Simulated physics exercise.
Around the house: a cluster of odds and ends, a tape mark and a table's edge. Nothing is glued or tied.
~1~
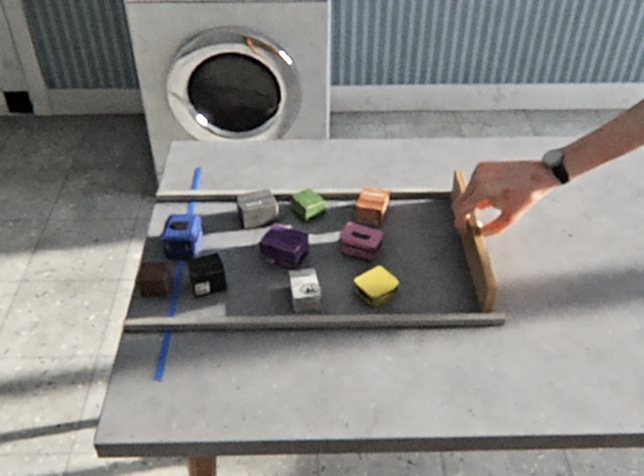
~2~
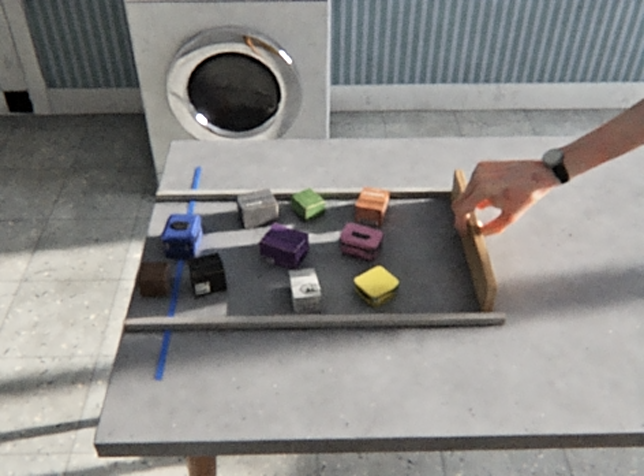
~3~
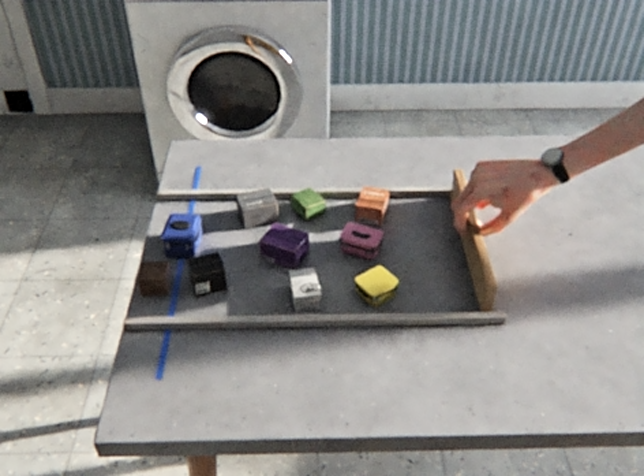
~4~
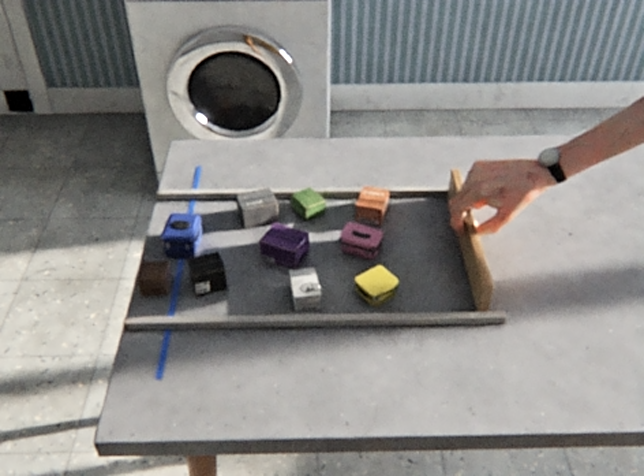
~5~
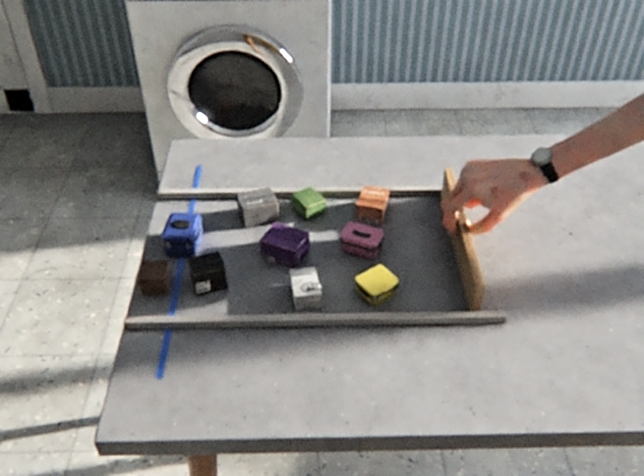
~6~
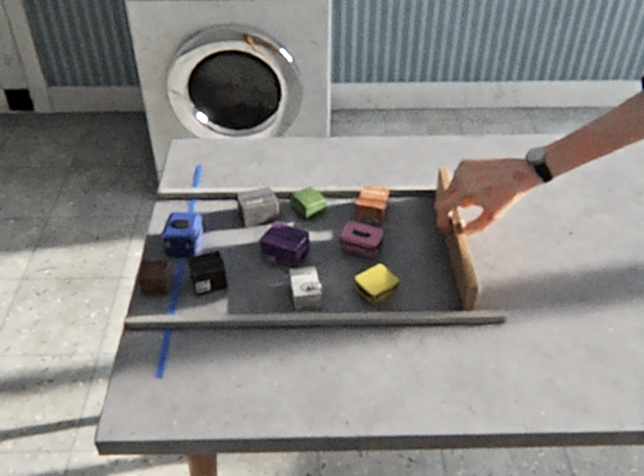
On a grey table, a hand slides a wooden board slightly left toward scattered colourful blocks.
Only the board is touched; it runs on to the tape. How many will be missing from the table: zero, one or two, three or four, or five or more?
As it turns out, the number that fall off is five or more.
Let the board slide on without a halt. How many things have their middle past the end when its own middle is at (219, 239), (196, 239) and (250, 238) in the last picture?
It would be 2, 5 and 0.
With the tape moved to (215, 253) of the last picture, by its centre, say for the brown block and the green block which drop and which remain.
The brown block is lost, the green block does not fall.
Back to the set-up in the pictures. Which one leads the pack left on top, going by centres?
The green block ends nearest.
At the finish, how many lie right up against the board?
That makes 3.
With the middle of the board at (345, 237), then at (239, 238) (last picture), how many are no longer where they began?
6 and 10.
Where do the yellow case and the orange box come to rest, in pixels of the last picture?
The yellow case stops around (159, 281); the orange box around (175, 209).
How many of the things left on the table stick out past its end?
The number is 1.
Soon after, none off yet; brown block at rest near (156, 277); blue case at rest near (183, 234); black box at rest near (208, 273).
Then, none off yet; brown block at rest near (156, 277); blue case at rest near (181, 234); black box moved a little near (191, 276).
At rest, the number that fall off is five or more; fallen, white box, purple box, grey box, black box, blue case and brown block.
